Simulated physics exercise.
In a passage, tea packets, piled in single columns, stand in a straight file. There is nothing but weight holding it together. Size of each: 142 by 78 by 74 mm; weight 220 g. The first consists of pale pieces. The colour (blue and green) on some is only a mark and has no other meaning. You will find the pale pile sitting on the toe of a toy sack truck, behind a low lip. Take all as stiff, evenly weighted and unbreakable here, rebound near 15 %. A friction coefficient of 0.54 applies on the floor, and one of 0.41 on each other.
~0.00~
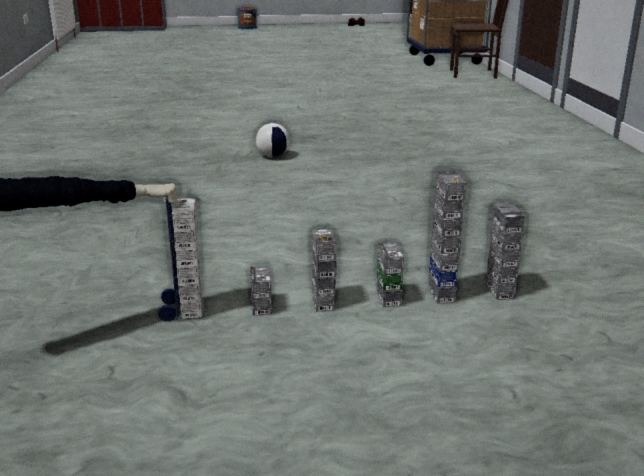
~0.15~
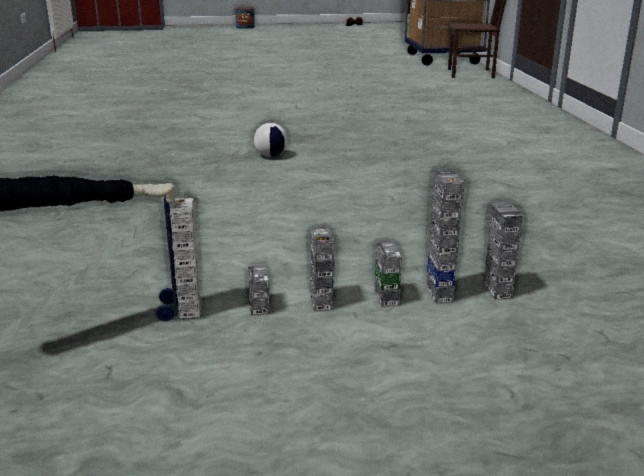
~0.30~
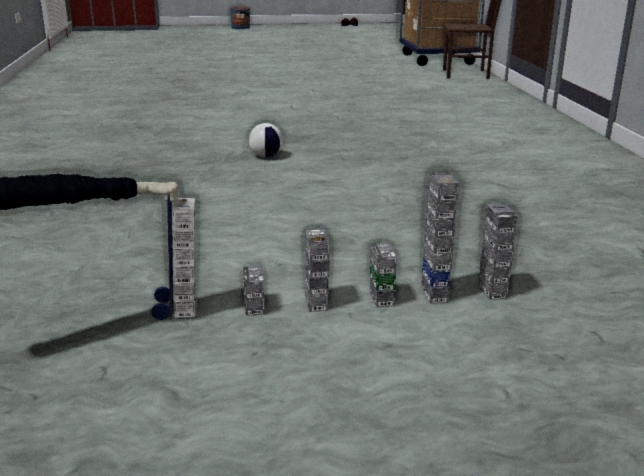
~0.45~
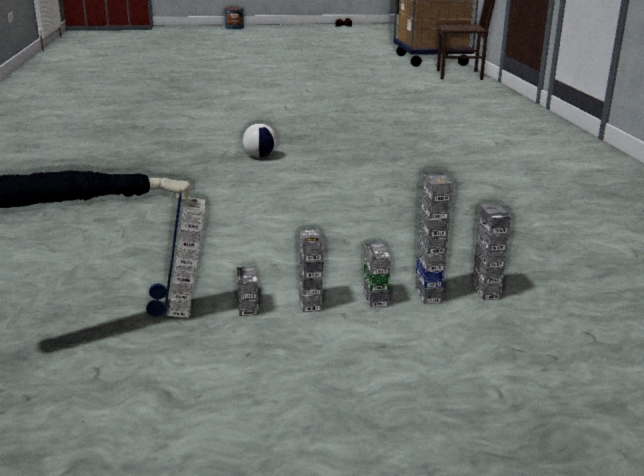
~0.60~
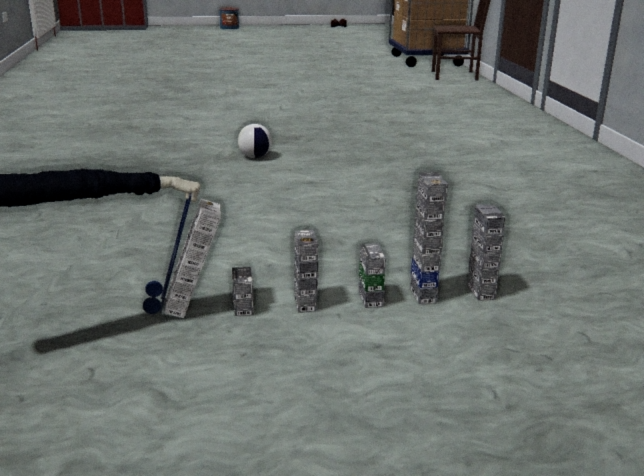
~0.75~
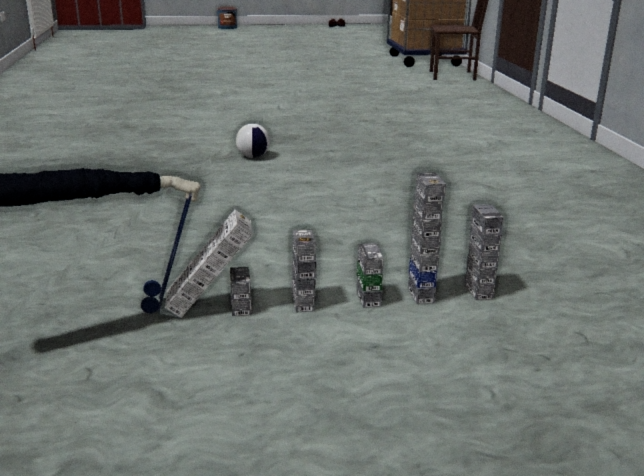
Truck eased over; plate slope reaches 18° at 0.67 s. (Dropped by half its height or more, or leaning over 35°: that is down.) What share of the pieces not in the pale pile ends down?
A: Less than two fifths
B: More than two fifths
Less than two fifths (A).
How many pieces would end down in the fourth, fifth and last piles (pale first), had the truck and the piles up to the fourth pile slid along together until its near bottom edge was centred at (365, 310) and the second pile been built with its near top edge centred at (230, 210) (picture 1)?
Pile by pile that makes fourth 3, fifth 0, last 0.
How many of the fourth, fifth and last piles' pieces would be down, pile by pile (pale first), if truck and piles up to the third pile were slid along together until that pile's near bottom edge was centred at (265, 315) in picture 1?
In that case fourth 0, fifth 0, last 0.
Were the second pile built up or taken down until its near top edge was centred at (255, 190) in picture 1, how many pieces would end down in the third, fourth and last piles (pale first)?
Result: Third pile 4, fourth pile 2, last pile 5.
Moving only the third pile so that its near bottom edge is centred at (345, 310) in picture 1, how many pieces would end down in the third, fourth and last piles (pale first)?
You'd end with the third pile at 0, the fourth at 0 and the last at 0 down.
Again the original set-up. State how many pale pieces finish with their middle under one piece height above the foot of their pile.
I count 4 in total.
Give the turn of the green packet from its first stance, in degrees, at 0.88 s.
At that moment, roughly 0 degrees.
After 0.88 s, 6 of the pale pile down; none of the 21 other packets down, 1 disturbed.
After 1.36 s, 6 of the pale pile down; 3 of the 21 other packets down.
In the end (2.0 s), 6 of the pale pile down; 4 of the 21 other packets down; green packet 9 mm from its place; blue packet unmoved. That is 19 per cent. From the last view, middles, green packet near (372, 275), blue packet near (423, 272).
